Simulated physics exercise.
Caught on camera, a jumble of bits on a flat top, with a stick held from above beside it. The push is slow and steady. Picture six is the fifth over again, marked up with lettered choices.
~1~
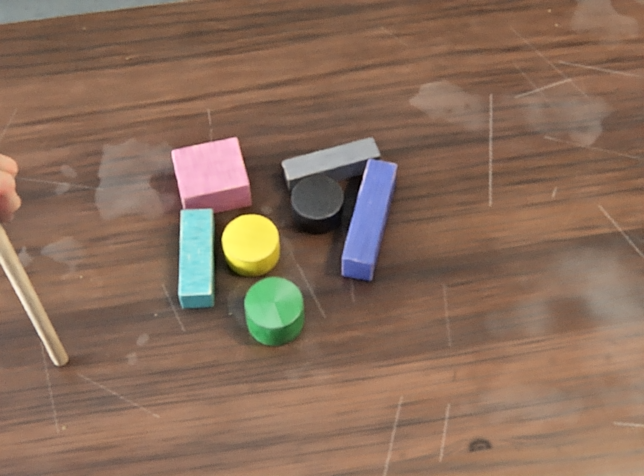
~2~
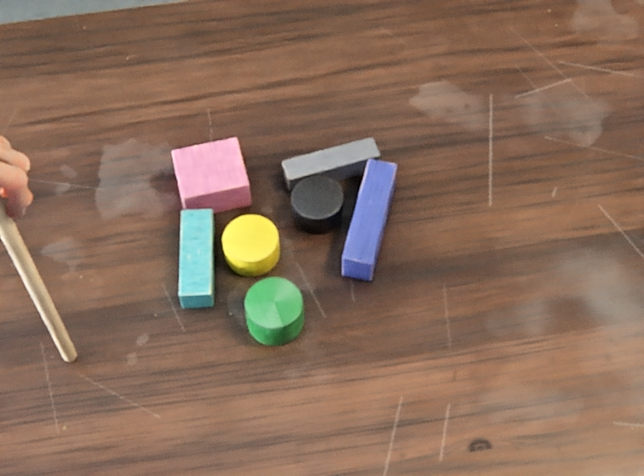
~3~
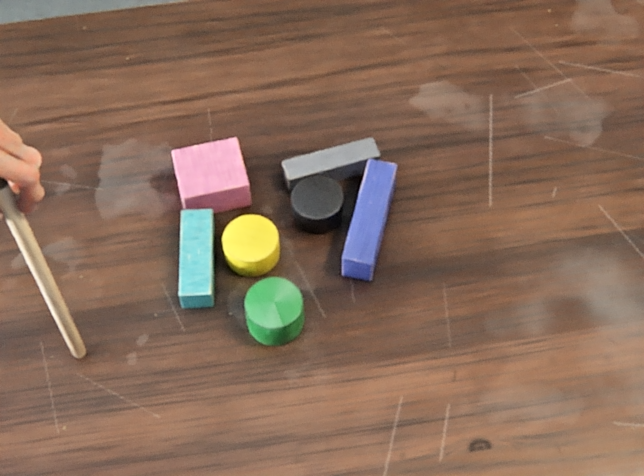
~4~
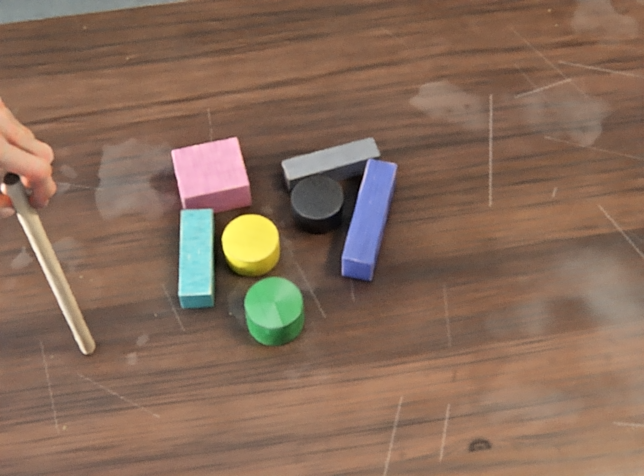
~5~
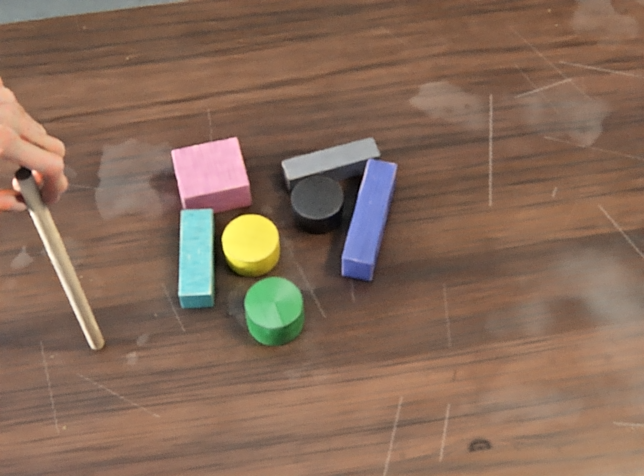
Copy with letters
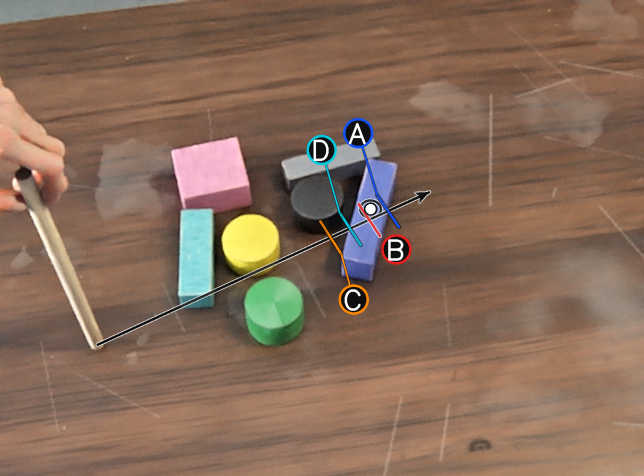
A hand at the left held a wooden stick and moved it slowly a short way right toward the colourful blocks and round pieces on the wooden surface, which all stayed still.
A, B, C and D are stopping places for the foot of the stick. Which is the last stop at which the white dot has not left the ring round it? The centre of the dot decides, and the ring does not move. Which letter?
D.
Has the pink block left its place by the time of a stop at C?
By then, no.
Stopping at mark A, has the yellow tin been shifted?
Yes.
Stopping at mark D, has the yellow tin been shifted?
Yes.
On the marked copy, A at (388, 211); B at (369, 220); C at (331, 238); D at (350, 229); the arrow from (98, 345) to (429, 192); the white dot at (370, 209).
Following D. Soon after the start, foot of the stick (192, 302); turquoise bar (205, 256).
Later, foot of the stick (283, 261); yellow tin (282, 197); turquoise bar (253, 239).
In the end, foot of the stick (350, 229); turquoise bar (267, 238); yellow tin (282, 191); the dot is still in its ring.
As for the rest, A shifts the dotted thing to (407, 214); B shifts the dotted thing to (391, 215); C keeps the dot in but is short.
